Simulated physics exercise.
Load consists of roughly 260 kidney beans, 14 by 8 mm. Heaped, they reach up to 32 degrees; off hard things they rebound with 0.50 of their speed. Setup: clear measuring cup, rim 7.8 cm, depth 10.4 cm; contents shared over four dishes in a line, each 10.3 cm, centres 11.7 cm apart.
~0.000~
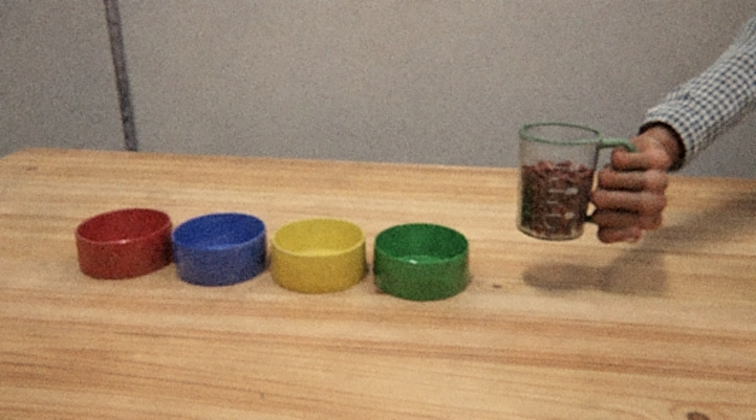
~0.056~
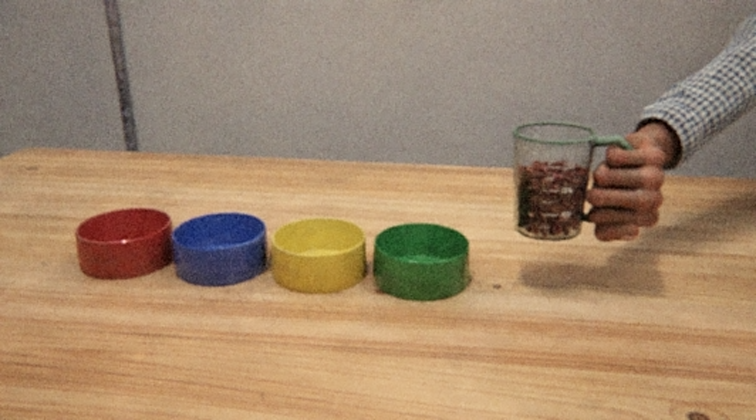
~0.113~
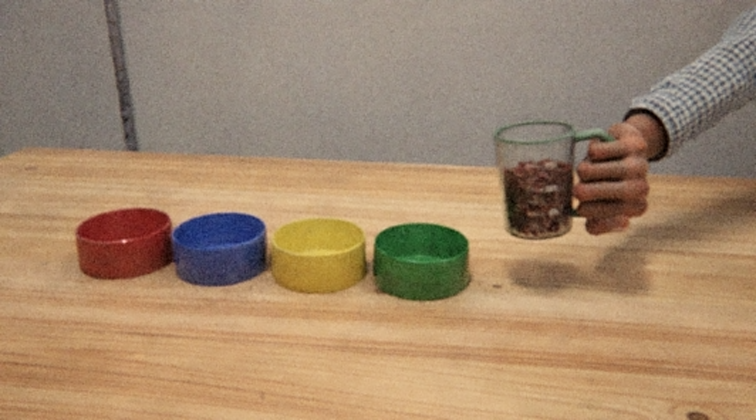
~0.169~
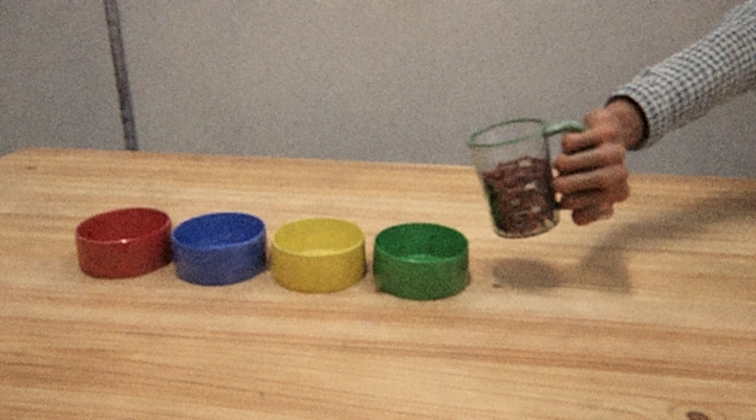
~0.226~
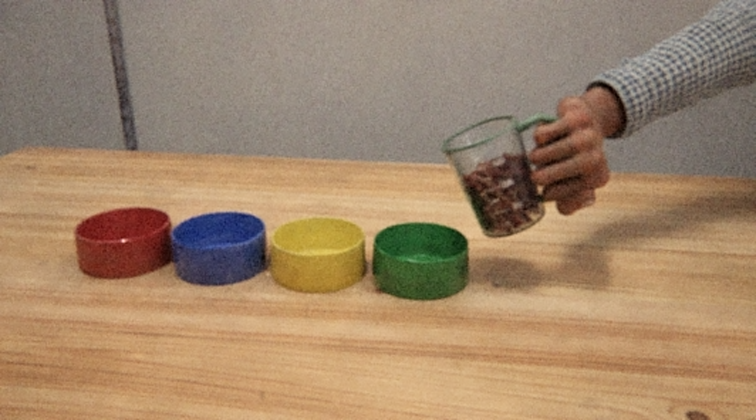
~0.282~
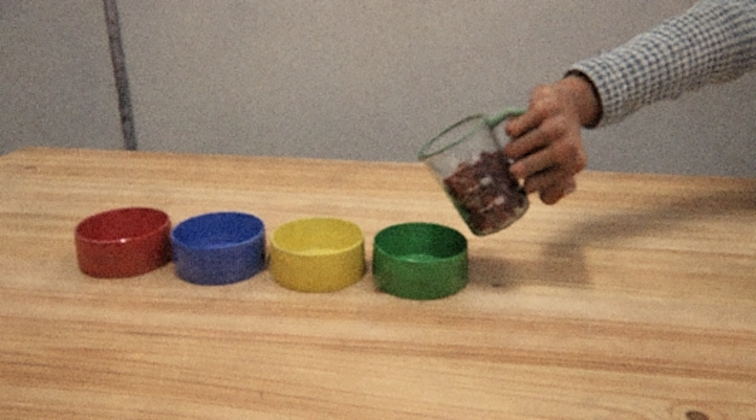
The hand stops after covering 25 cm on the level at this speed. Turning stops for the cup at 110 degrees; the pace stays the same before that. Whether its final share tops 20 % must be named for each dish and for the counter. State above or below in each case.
In each case: Red below, blue above, green below, yellow above, counter above.
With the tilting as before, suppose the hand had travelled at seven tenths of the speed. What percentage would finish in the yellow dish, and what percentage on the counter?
Shares - yellow 40, counter 30.
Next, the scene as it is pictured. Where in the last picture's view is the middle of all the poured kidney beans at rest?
Near (264, 260).
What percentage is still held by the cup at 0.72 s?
Reading: Approx. 100 %.
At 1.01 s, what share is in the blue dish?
Estimate: Near 25 %.
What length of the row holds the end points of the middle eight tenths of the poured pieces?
The stretch is around 13 cm long.
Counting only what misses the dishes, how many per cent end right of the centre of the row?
Around 40 per cent of it.
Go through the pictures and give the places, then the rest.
Cup at (555, 181), tilt 0 degrees, lip at (521, 131), moved 0.0 cm; middle of the pieces at (553, 190); green dish at (422, 242); yellow dish at (319, 236); blue dish at (219, 230); red dish at (124, 225), in the first picture.
Cup at (551, 181), tilt 2 degrees, lip at (515, 132), moved 0.5 cm; middle of the pieces at (549, 190), in the second picture.
Cup at (536, 180), tilt 8 degrees, lip at (495, 136), moved 1.9 cm; middle of the pieces at (536, 189), in the third picture.
Cup at (516, 179), tilt 16 degrees, lip at (469, 141), moved 3.9 cm; middle of the pieces at (518, 188), in the fourth picture.
Cup at (496, 178), tilt 25 degrees, lip at (443, 147), moved 6.0 cm; middle of the pieces at (499, 186), in the fifth picture.
Cup at (477, 177), tilt 33 degrees, lip at (420, 154), moved 8.0 cm; middle of the pieces at (481, 185); green dish at (421, 241); yellow dish at (318, 235); blue dish at (219, 229); red dish at (123, 224). Its pace works out near 150 degrees a second; the hand travels 36 cm a second, in the sixth picture.
After 0.54 s, tilt 71 degrees; cup holds 100 %.
After 0.72 s, tilt 98 degrees; cup holds 100 %.
After 1.01 s, tilt 110 degrees; cup holds 35 %, blue 25 %, yellow 10 %.
By 2.3 s all is still; red 0 %, blue 35 %, green 0 %, yellow 30 %, counter 40 %.
